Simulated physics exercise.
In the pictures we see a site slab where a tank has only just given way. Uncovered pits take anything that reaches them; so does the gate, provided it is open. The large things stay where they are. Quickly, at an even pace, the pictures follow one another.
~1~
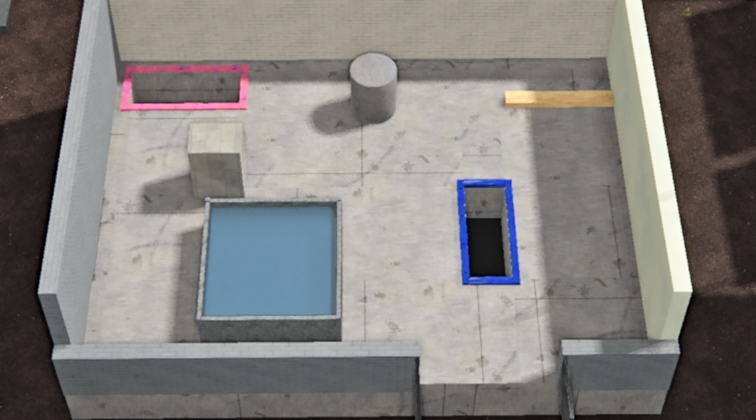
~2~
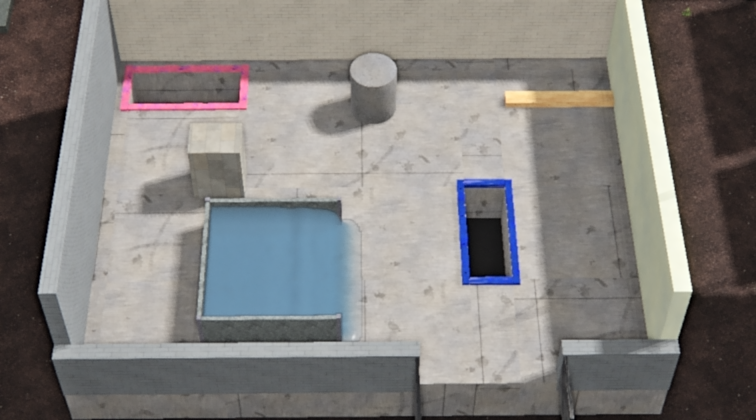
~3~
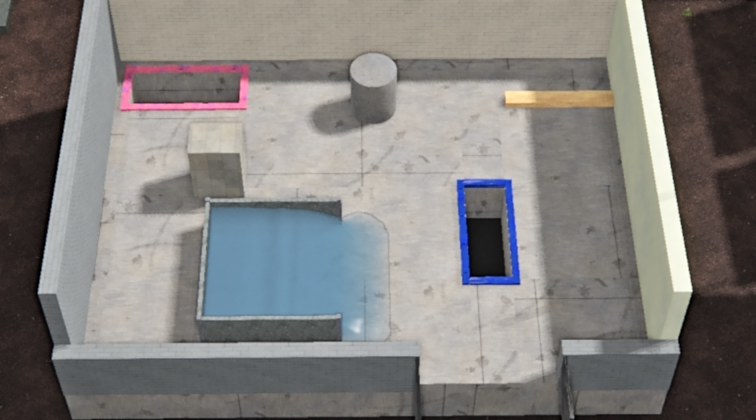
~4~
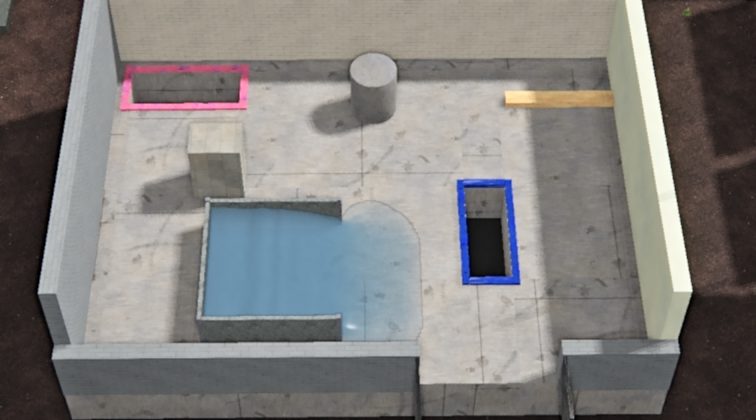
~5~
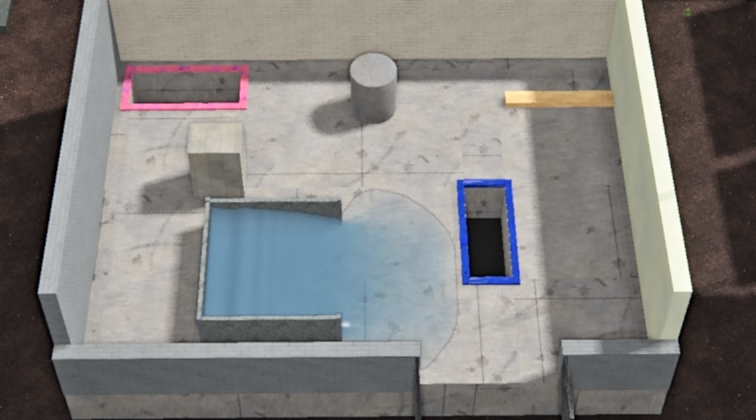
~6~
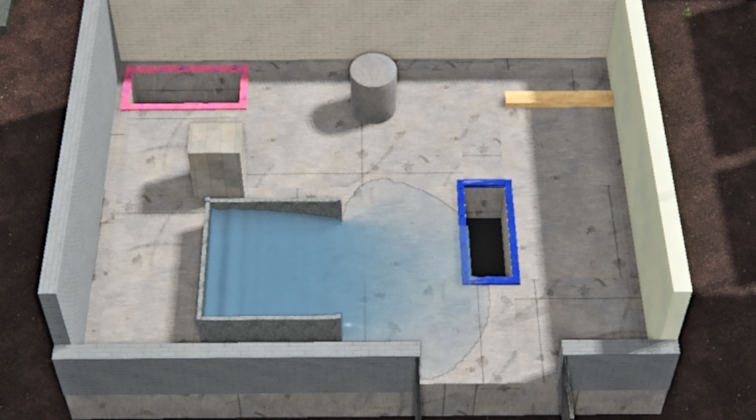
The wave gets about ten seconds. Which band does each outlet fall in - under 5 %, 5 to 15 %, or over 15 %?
Bands: The gate is in the over 15 % band; the blue pit is in the over 15 % band; the pink pit is in the under 5 % band.
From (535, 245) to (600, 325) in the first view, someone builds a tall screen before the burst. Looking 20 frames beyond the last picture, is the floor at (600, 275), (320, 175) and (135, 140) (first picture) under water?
Same order as asked - soaked, unsoaked, unsoaked.
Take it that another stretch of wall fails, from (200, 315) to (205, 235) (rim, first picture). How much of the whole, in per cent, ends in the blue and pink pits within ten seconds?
The blue pit takes 0 per cent and the pink pit 25 per cent.
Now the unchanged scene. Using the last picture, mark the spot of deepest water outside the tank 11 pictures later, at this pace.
Check close to (652, 367).
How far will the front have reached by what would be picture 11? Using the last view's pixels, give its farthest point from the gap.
The front should reach about (620, 316).
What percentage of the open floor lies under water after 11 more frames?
Share estimate: About 30 per cent.
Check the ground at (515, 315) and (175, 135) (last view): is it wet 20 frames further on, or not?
Readings, in sequence: Waterlogged then unreached.
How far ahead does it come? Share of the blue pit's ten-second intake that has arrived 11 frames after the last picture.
Close to 55 percent.
A moment on, water covers 25 % of the floor; the gate 0 %, the blue pit 6 %, the pink pit 0 %.
Next, water covers 30 % of the floor; the gate 3 %, the blue pit 16 %, the pink pit 0 %.
Then, water covers 35 % of the floor; the gate 8 %, the blue pit 25 %, the pink pit 0 %.
Later, water covers 50 % of the floor; the gate 13 %, the blue pit 28 %, the pink pit 0 %.
In the end, water covers 70 % of the floor; the gate 19 %, the blue pit 28 %, the pink pit 0 %.
